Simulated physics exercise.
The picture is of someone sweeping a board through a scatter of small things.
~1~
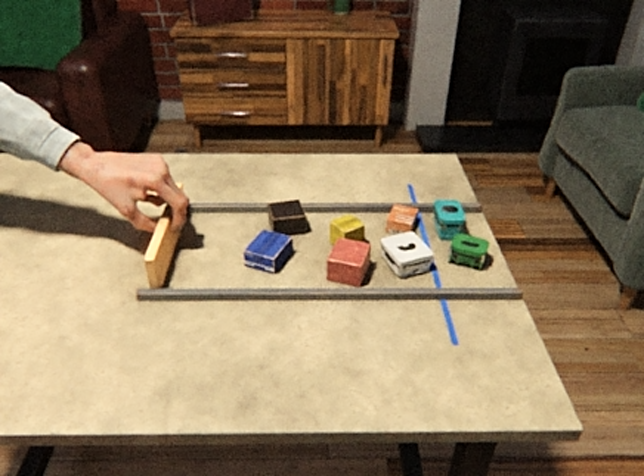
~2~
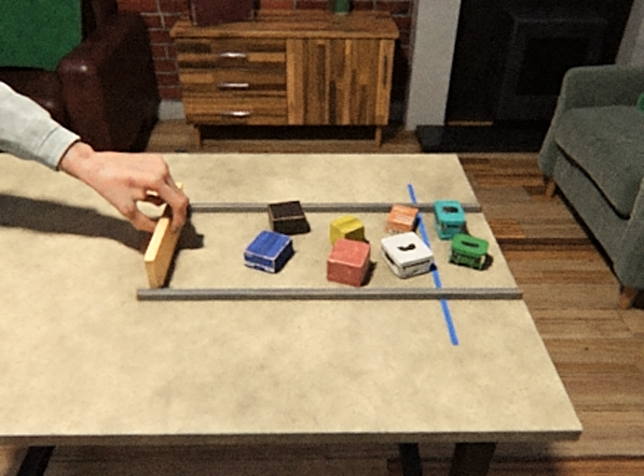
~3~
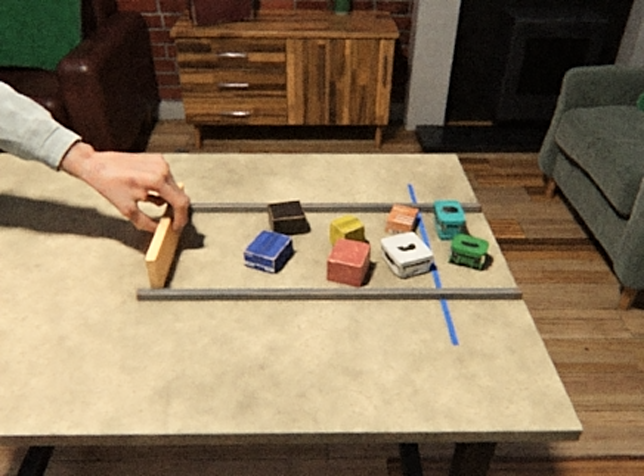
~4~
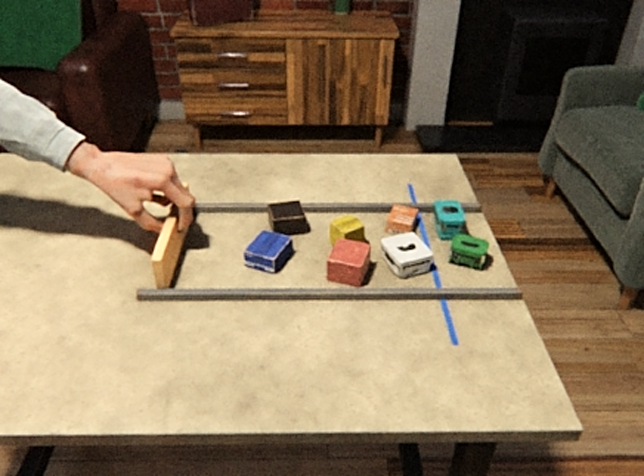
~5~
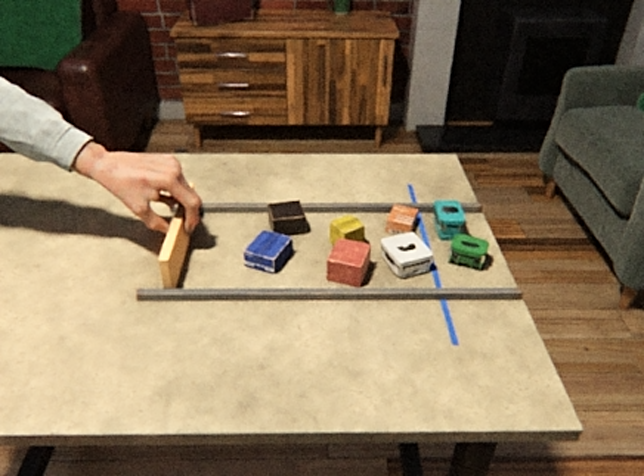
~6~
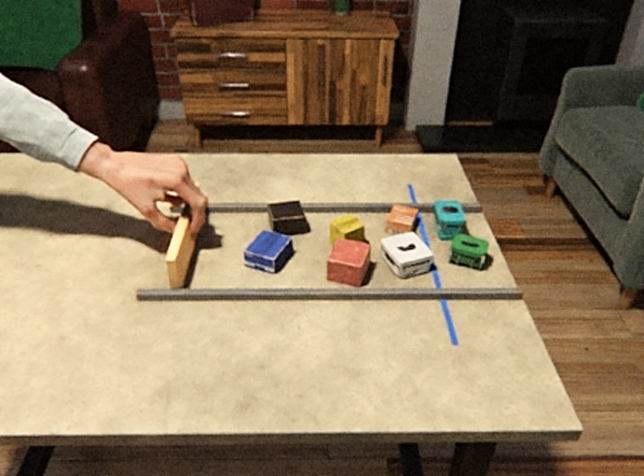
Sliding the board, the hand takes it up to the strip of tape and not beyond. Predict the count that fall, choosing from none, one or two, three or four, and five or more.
The count that fall is one or two.
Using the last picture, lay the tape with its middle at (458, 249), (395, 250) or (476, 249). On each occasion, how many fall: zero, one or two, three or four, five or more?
Taking the tapes one at a time, the count is 5 or more, then not one, then 5 or more.
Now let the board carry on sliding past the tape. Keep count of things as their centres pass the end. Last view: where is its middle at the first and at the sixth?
At the first moment about (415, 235), at the next about (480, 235).
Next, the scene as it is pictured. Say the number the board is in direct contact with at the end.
3.
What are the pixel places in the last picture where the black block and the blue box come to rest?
Reading them off: First (439, 220); then (445, 243).
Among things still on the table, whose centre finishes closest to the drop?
White case.
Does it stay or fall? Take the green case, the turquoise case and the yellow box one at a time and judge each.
The green case is gone, the turquoise case is gone, and the yellow box stays put.
Early on, none off yet; green case at rest near (469, 253); turquoise case at rest near (448, 220); orange box at rest near (402, 220).
Finally, the number that fall off is one or two; lost, turquoise case and green case.
